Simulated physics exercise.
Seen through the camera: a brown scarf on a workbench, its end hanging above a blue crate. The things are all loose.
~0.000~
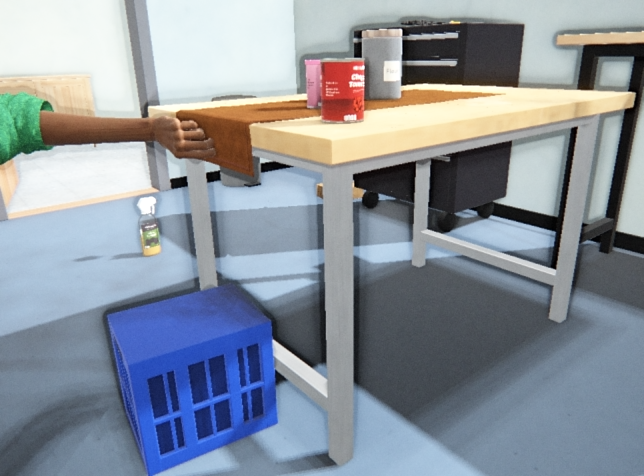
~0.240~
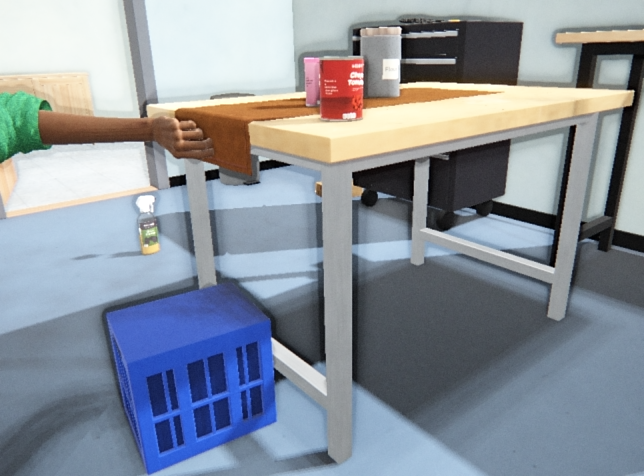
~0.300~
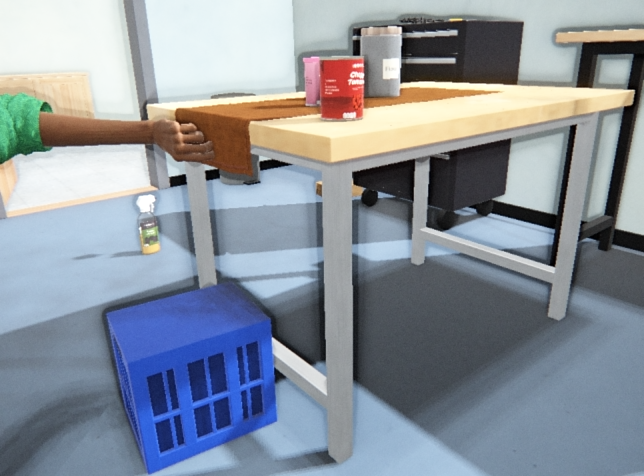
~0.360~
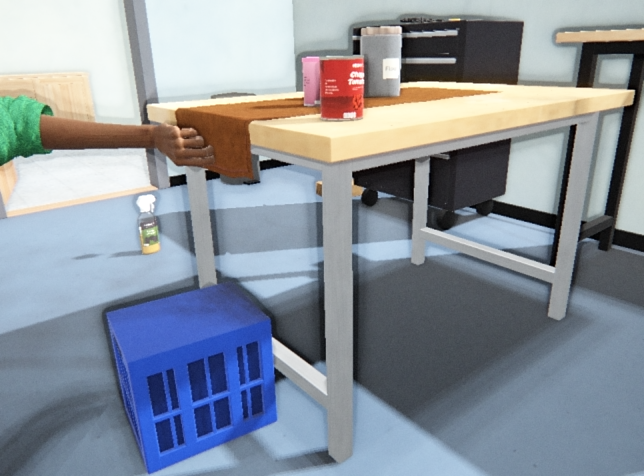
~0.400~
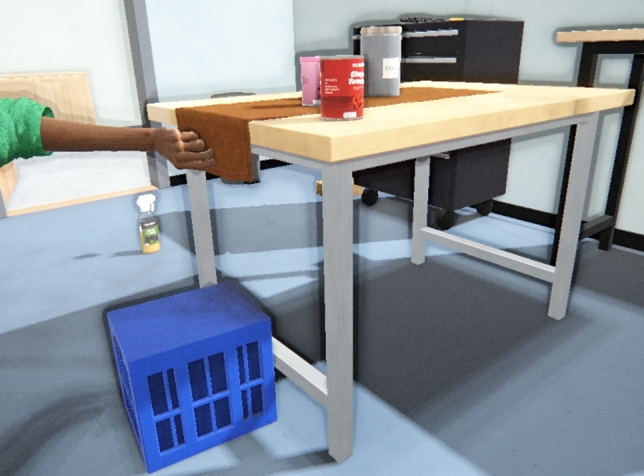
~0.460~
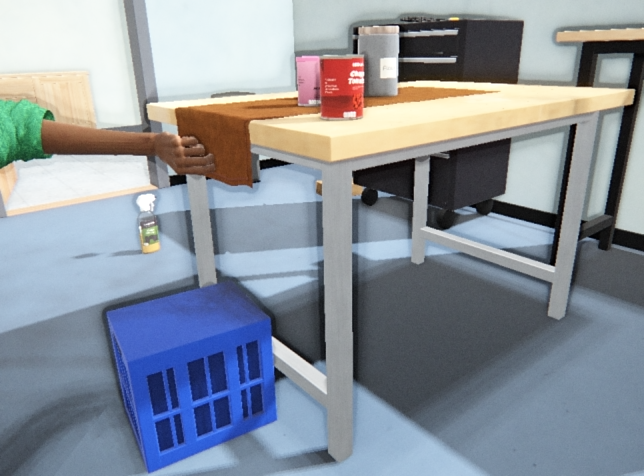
A hand holds the end of a brown cloth on a workbench, barely moving.
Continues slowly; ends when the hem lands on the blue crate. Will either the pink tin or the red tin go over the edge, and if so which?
The pink tin goes over the edge, the red tin keeps clear of it.
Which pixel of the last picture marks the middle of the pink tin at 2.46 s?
At that moment it is at (177, 287).
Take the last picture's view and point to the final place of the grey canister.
(273, 67), about.
After 0.96 s, hem going down; pink tin carried along near (279, 84); red tin in place.
After 1.68 s, hem going down; pink tin carried along near (219, 88); red tin in place.
After 2.46 s, hem on the crate; pink tin down below near (177, 287); red tin in place.
In the end, hem on the crate; pink tin down below near (177, 287); red tin in place. The pink tin goes over the edge and the red tin keeps clear of the edge.
